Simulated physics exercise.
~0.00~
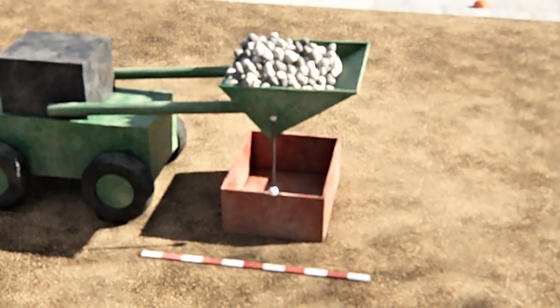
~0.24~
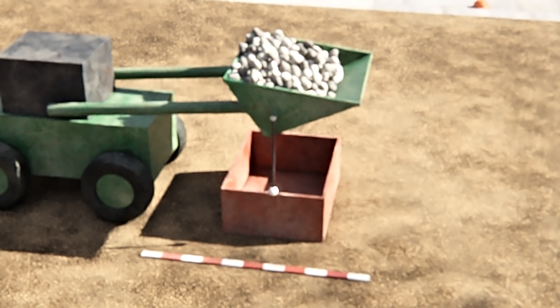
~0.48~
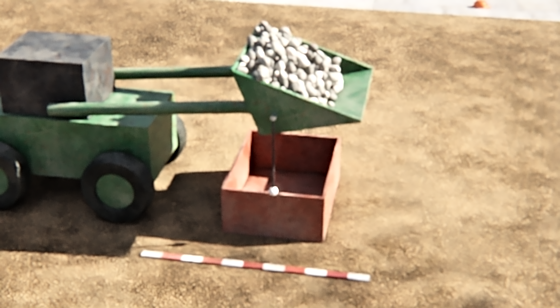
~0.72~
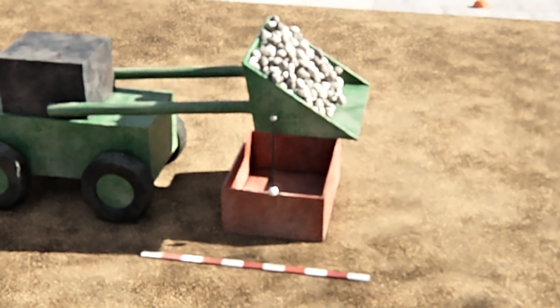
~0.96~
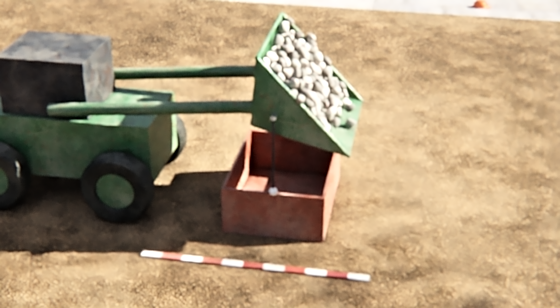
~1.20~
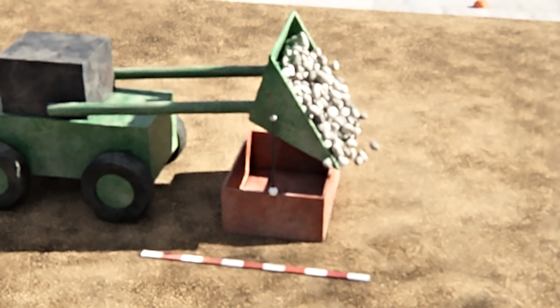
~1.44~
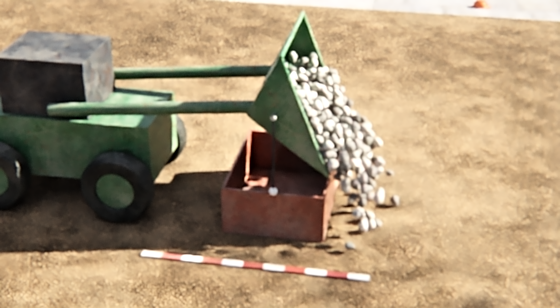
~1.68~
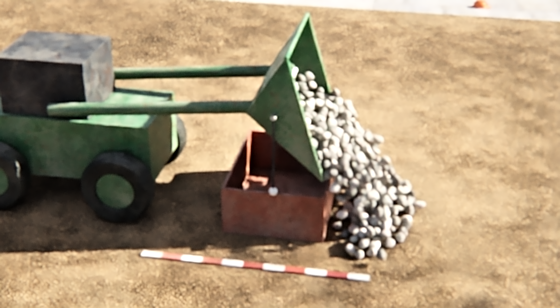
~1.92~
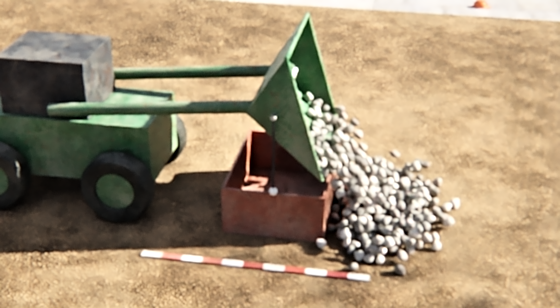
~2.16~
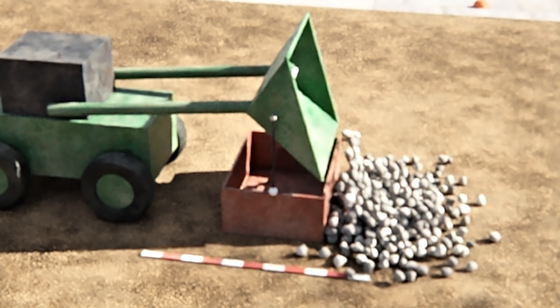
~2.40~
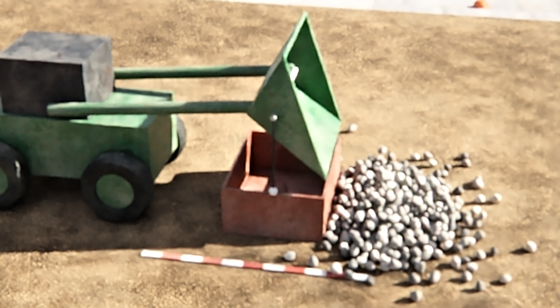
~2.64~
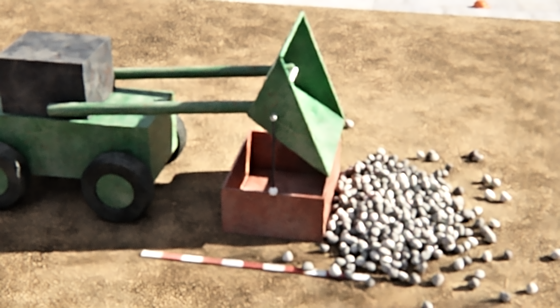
A green loader with a dark cab stands at the left on sandy ground, seen from above and to the side, holding a green bucket heaped with pale rounded stones over an open rust-red bin. A red and white striped rod lies in front, and a small white ball hangs below the bucket. The bucket tips forward to the right, steeper and steeper, until stones slide over its lip. They pour past the bin's right side and spread across the ground. The bucket rocks slightly, emptied, and the stones end in a wide grey heap beside the bin, with a few scattered farther out.
